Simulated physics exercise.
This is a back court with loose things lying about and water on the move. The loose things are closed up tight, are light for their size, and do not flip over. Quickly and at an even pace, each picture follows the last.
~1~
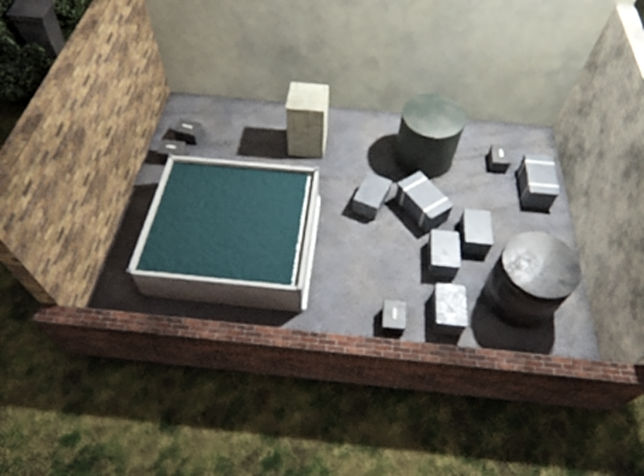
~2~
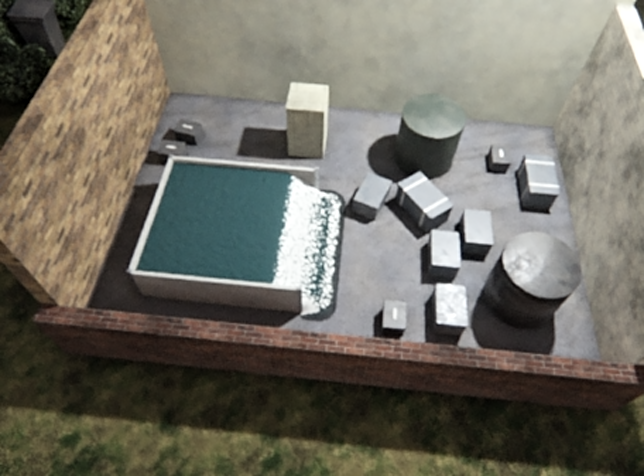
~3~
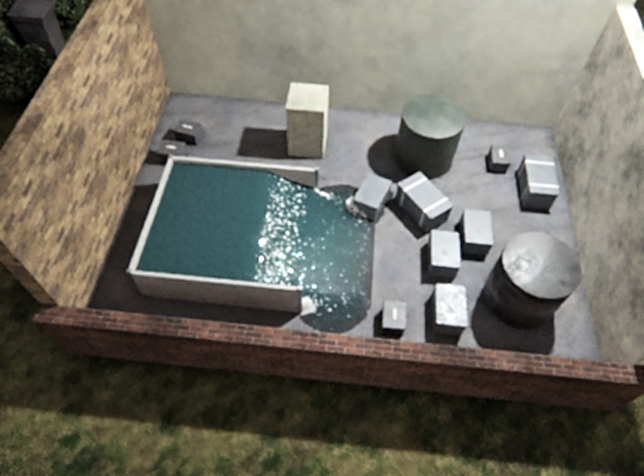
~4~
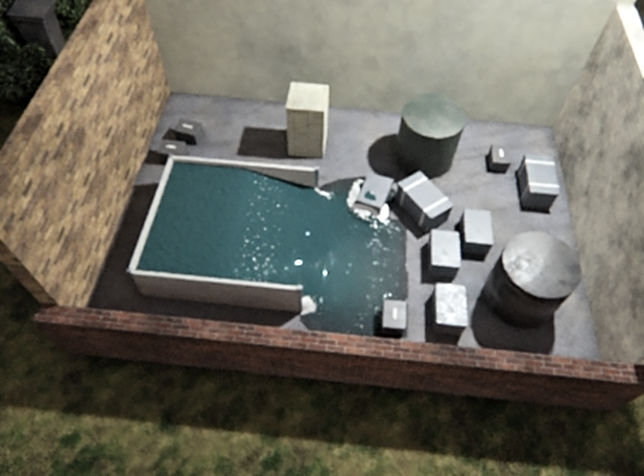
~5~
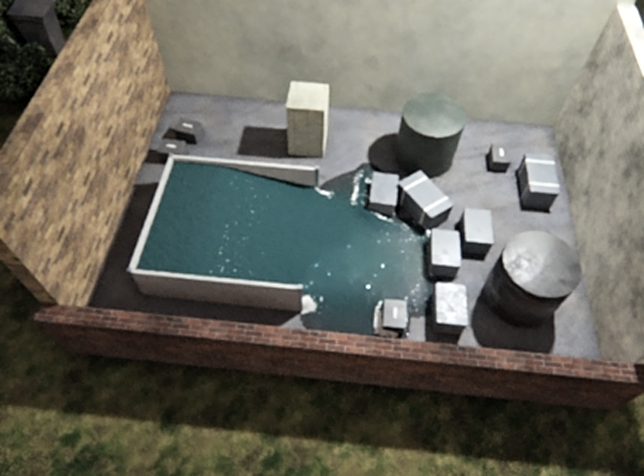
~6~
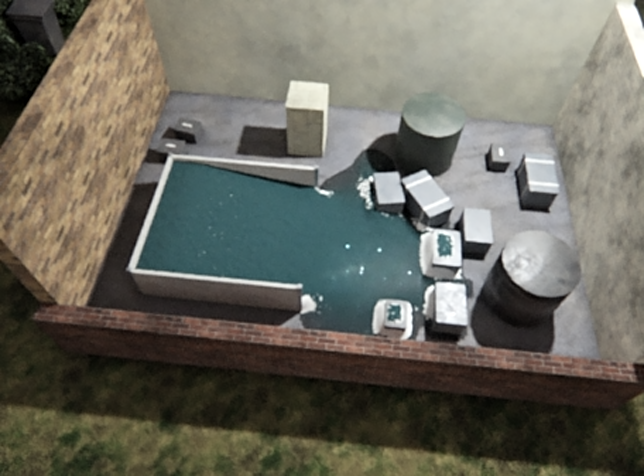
Walled court with water pouring rightward from an open-sided tank, spreading across grey ground, nudging one box and surrounding others.
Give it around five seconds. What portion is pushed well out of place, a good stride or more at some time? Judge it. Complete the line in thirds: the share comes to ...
The share comes to at least two thirds.
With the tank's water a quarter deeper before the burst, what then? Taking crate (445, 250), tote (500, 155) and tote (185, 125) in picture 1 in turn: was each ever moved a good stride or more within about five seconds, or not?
In the order asked: Over that distance, over that distance and below that distance.
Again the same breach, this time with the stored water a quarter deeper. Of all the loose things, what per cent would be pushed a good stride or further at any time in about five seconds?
I'd say somewhere about 80 percent.
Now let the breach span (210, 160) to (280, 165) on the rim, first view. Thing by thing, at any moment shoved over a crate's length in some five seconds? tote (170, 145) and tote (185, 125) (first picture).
Went past that, went past that.
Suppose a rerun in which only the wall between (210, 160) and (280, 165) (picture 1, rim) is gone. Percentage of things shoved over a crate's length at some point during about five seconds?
Roughly 20 percent.
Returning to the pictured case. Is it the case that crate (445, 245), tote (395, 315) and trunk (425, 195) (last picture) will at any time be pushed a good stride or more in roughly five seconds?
As listed: Travels that far, travels that far and travels that far.
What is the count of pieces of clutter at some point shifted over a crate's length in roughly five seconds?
8.
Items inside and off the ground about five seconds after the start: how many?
My tally gives 8.
A moment on, 0 of 10 are well off their spots; 2 afloat.
Next, 6 of 10 are well off their spots; 3 afloat.
Later, 8 of 10 are well off their spots; 7 afloat.
In the end, 8 of 10 are well off their spots, and 8 have been at some point; 8 afloat.
